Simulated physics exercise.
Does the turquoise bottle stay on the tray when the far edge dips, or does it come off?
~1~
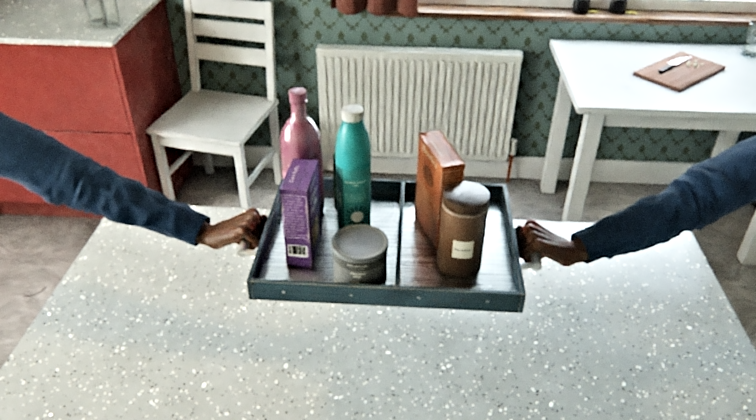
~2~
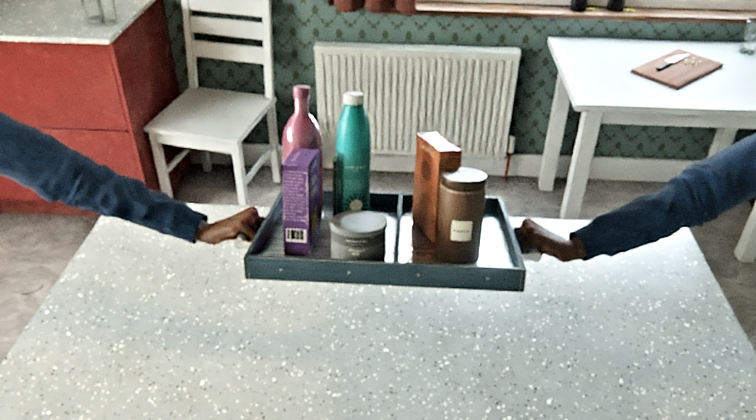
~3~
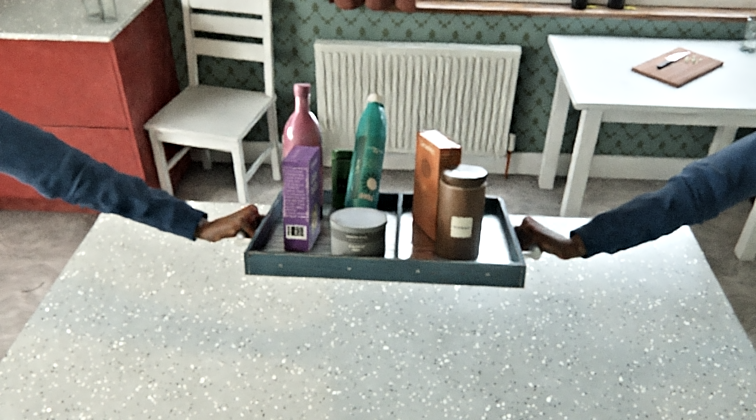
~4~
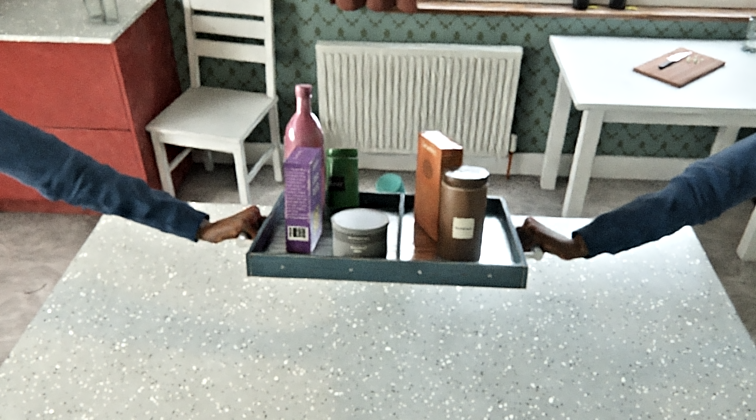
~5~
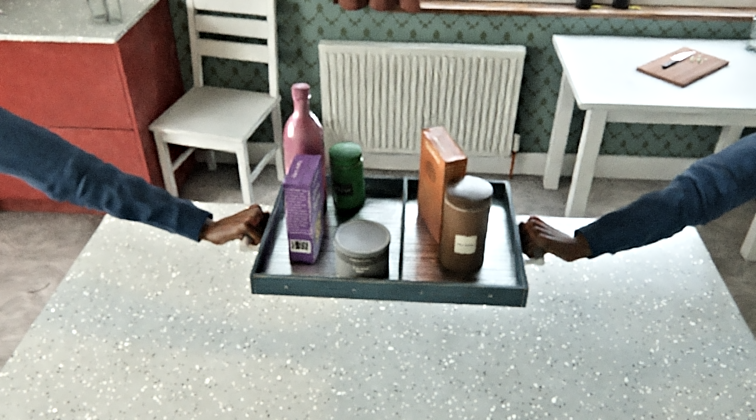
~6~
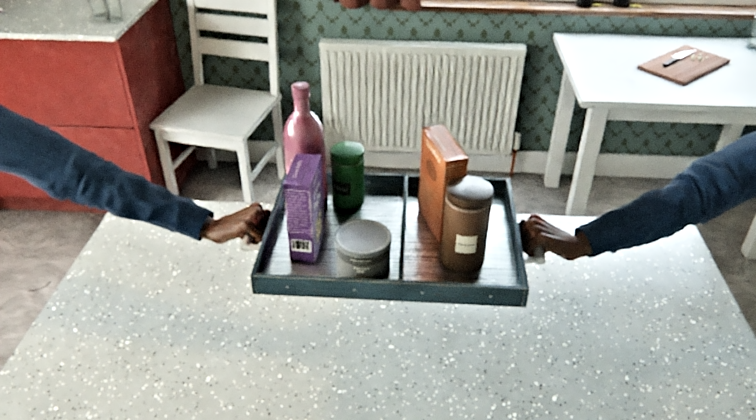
The turquoise bottle comes off the tray. It topples over the far edge and drops out of sight, while the other items stay on.
